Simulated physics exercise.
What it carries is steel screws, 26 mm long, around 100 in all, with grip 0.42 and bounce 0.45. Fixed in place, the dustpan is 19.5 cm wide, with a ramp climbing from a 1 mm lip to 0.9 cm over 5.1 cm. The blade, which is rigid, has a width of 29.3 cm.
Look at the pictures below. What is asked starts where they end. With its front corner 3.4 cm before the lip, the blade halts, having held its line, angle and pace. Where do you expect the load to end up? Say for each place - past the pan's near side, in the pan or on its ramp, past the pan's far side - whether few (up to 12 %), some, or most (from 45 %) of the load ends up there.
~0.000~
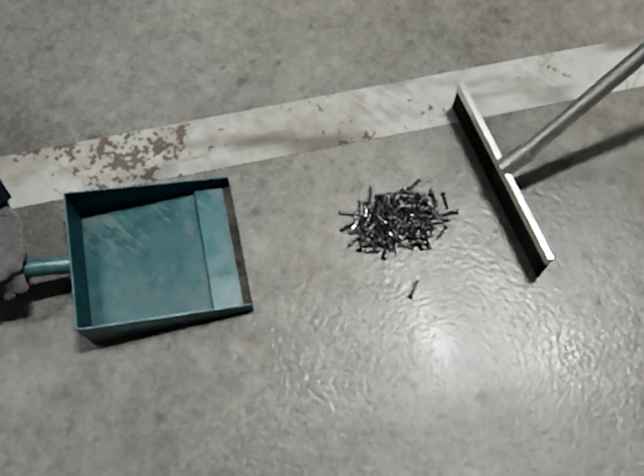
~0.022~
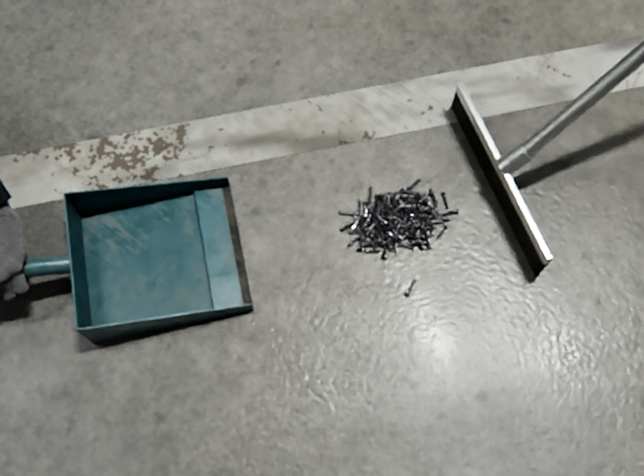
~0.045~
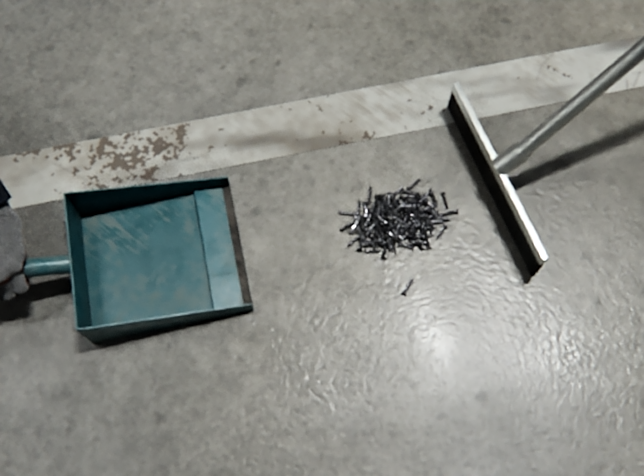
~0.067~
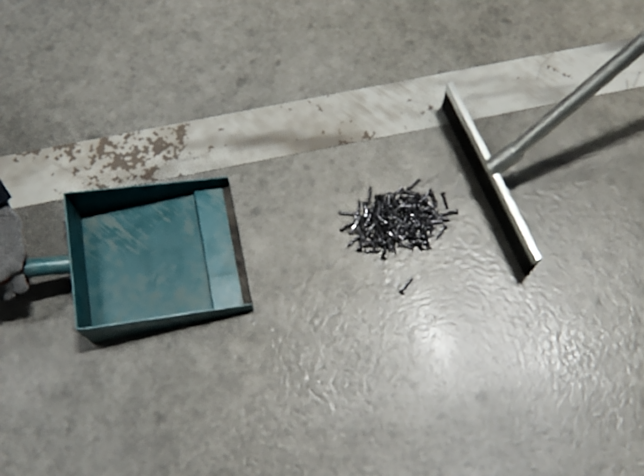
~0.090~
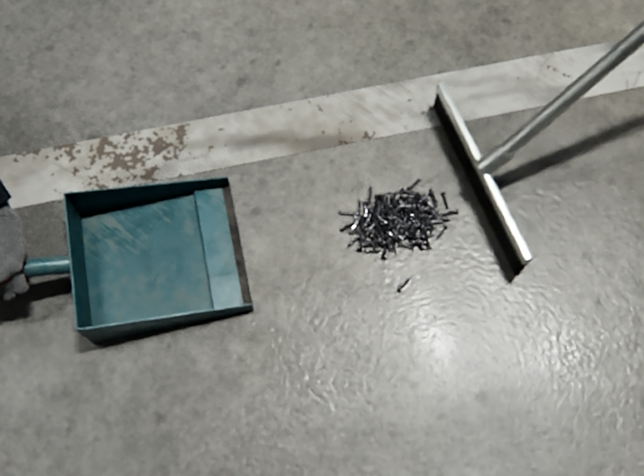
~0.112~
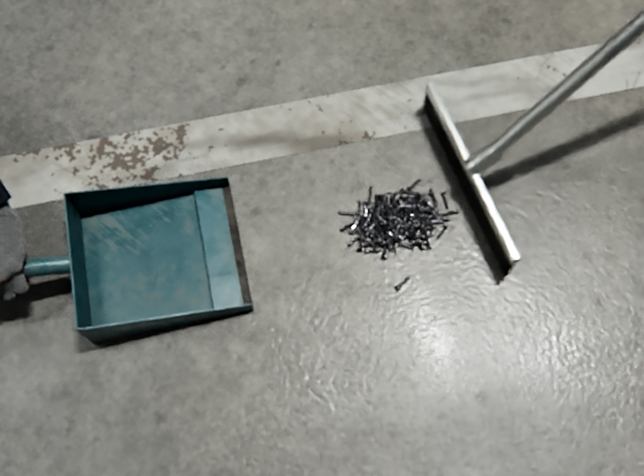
Near side: Few, pan: Some, far side: Few.
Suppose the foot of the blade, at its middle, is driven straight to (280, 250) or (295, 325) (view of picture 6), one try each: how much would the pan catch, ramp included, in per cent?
Close to 40 and 15 in a hundred, in that order.
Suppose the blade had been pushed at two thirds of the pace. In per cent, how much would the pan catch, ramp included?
It would be around 5 percent.
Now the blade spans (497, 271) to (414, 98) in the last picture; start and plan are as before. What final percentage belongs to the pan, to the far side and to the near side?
You'd see pan at 65, far at 0 and near at 10.
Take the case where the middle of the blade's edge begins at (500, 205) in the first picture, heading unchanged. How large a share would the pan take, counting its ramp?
The pan and its ramp would take some 30 per cent.
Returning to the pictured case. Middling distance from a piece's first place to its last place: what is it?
I'd put it near 22 cm.
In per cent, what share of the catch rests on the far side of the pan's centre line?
Share: Approx. 50 %.
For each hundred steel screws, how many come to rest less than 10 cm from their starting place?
Close to 0 per cent of it.
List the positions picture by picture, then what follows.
The first picture shows blade from (548, 260) to (461, 89), moved 0.0 cm, 0 of the pieces shifted so far; middle of the pieces at (400, 218); pan at (150, 263).
The second picture shows blade from (547, 260) to (460, 89), moved 0.2 cm, 0 of the pieces shifted so far; middle of the pieces at (400, 218).
The third picture shows blade from (542, 260) to (456, 89), moved 0.7 cm, 1 of the pieces shifted so far; middle of the pieces at (400, 218).
The fourth picture shows blade from (536, 260) to (450, 89), moved 1.6 cm, 1 of the pieces shifted so far; middle of the pieces at (400, 218).
The fifth picture shows blade from (526, 260) to (441, 89), moved 3.0 cm, 1 of the pieces shifted so far; middle of the pieces at (400, 218).
The sixth picture shows blade from (514, 260) to (430, 89), moved 4.5 cm, 1 of the pieces shifted so far; middle of the pieces at (400, 218); pan at (150, 263). The blade's pace is about 0.73 m/s, heading 12 degrees away from the viewer's side.
After 0.31 s, middle of the blade 19 cm from the lip; 0 % over the lip, far side 0 %, near side 0 %.
After 0.44 s, middle of the blade 10 cm from the lip; 0 % over the lip, far side 0 %, near side 0 %.
After 0.70 s, middle of the blade 5 cm from the lip; 25 % over the lip, far side 0 %, near side 0 %.
At rest (1.4 s), near side 0 %, pan 20 %, far side 0 %, in front of the lip or behind the blade 75 %.
